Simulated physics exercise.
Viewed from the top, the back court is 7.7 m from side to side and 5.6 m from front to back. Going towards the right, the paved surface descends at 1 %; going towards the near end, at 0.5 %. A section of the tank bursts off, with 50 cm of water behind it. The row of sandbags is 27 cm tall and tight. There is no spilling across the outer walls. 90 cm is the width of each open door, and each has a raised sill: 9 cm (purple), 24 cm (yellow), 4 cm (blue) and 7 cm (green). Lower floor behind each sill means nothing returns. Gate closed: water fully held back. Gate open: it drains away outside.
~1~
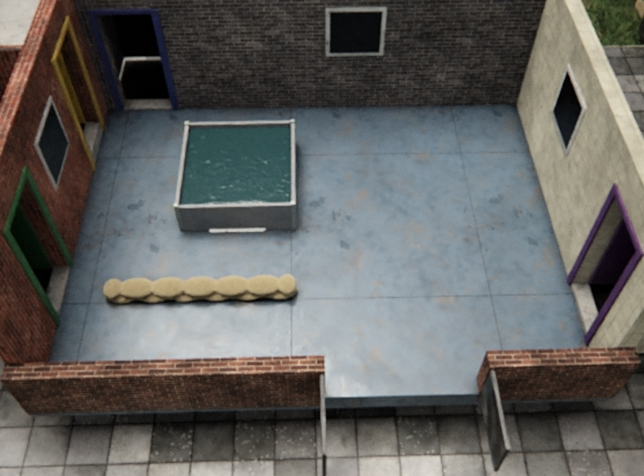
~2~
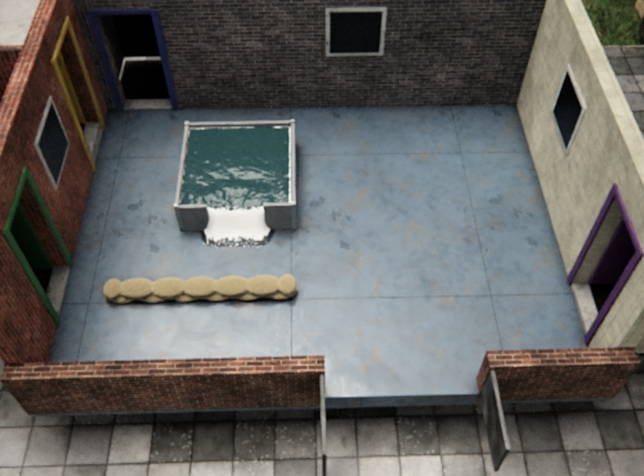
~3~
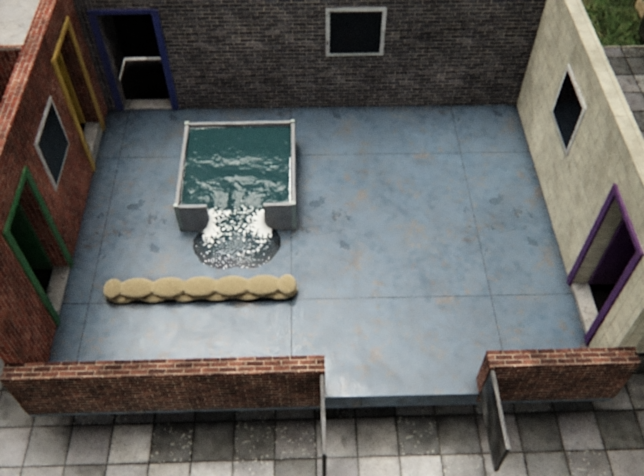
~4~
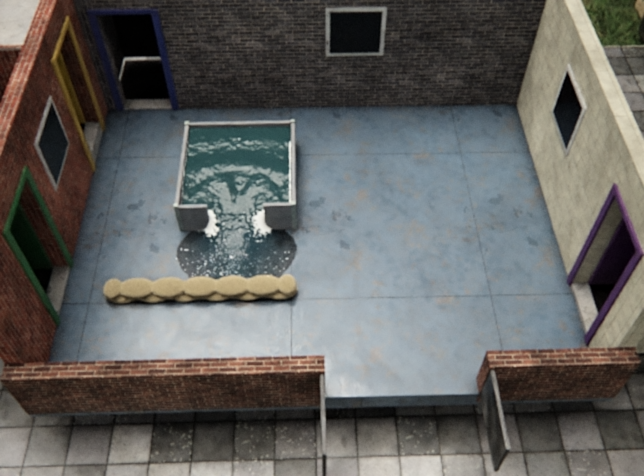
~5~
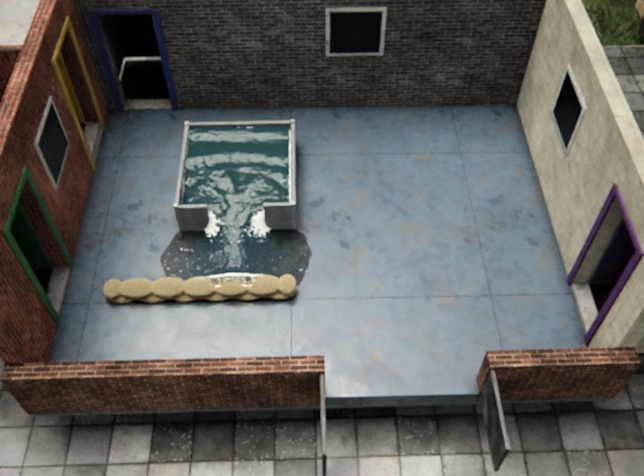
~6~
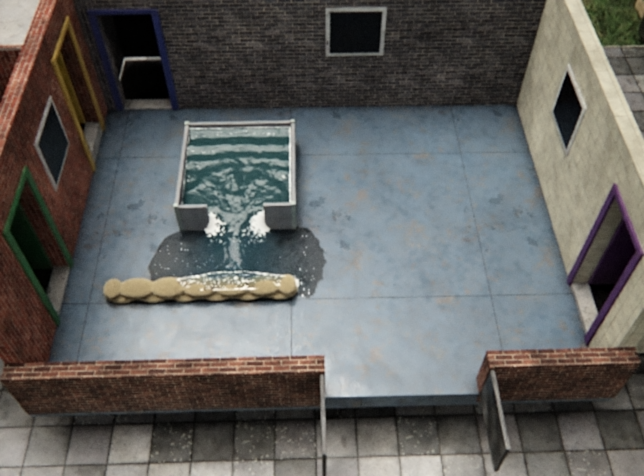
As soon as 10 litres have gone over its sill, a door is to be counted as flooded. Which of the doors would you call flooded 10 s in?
I would call the purple door not flooded; I would call the yellow door not flooded; I would call the blue door flooded; I would call the green door flooded.
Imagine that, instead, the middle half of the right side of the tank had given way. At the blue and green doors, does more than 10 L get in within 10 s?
Compared with that limit, blue falls short while green falls short.
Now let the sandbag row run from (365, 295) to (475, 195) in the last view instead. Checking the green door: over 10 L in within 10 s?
Limit check - green: Pass, within.
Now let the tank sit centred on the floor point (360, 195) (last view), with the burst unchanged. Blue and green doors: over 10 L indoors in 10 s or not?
Measured against the limit, the blue door stays within it and the green door stays within it.
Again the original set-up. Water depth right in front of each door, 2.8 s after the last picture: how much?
Door by door, in cm: Purple reads 7, yellow reads 3, blue reads 0, green reads 10.
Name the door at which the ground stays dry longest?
It's the blue door that comes last.
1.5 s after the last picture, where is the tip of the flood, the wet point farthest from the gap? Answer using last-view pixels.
Around pixel (488, 310).
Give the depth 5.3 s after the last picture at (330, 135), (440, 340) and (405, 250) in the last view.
0, 1 and 2 cm.
Then, 0.7 s after the last picture water covers 10 % of the floor and is deepest (35 cm) near (234, 285); purple door not reached, yellow door not reached, blue door not reached, green door not reached.
Then, 1.5 s after the last picture water covers 25 % of the floor and is deepest (31 cm) near (234, 285); purple door not reached, yellow door not reached, blue door not reached, green door 9 cm at the sill, 15 L in.
Then, 2.8 s after the last picture water covers 55 % of the floor and is deepest (22 cm) near (234, 285); purple door 7 cm at the sill, 0 L in, yellow door 3 cm at the sill, 0 L in, blue door not reached, green door 10 cm at the sill, 50 L in.
Then, 5.3 s after the last picture water covers 65 % of the floor and is deepest (13 cm) near (234, 285); purple door 7 cm at the sill, 0 L in, yellow door 3 cm at the sill, 0 L in, blue door 6 cm at the sill, 17 L in, green door 8 cm at the sill, 73 L in.
Then, 9.3 s after the last picture water covers 85 % of the floor and is deepest (8 cm) near (234, 285); purple door 6 cm at the sill, 0 L in, yellow door 3 cm at the sill, 0 L in, blue door 4 cm at the sill, 29 L in, green door 4 cm at the sill, 76 L in.
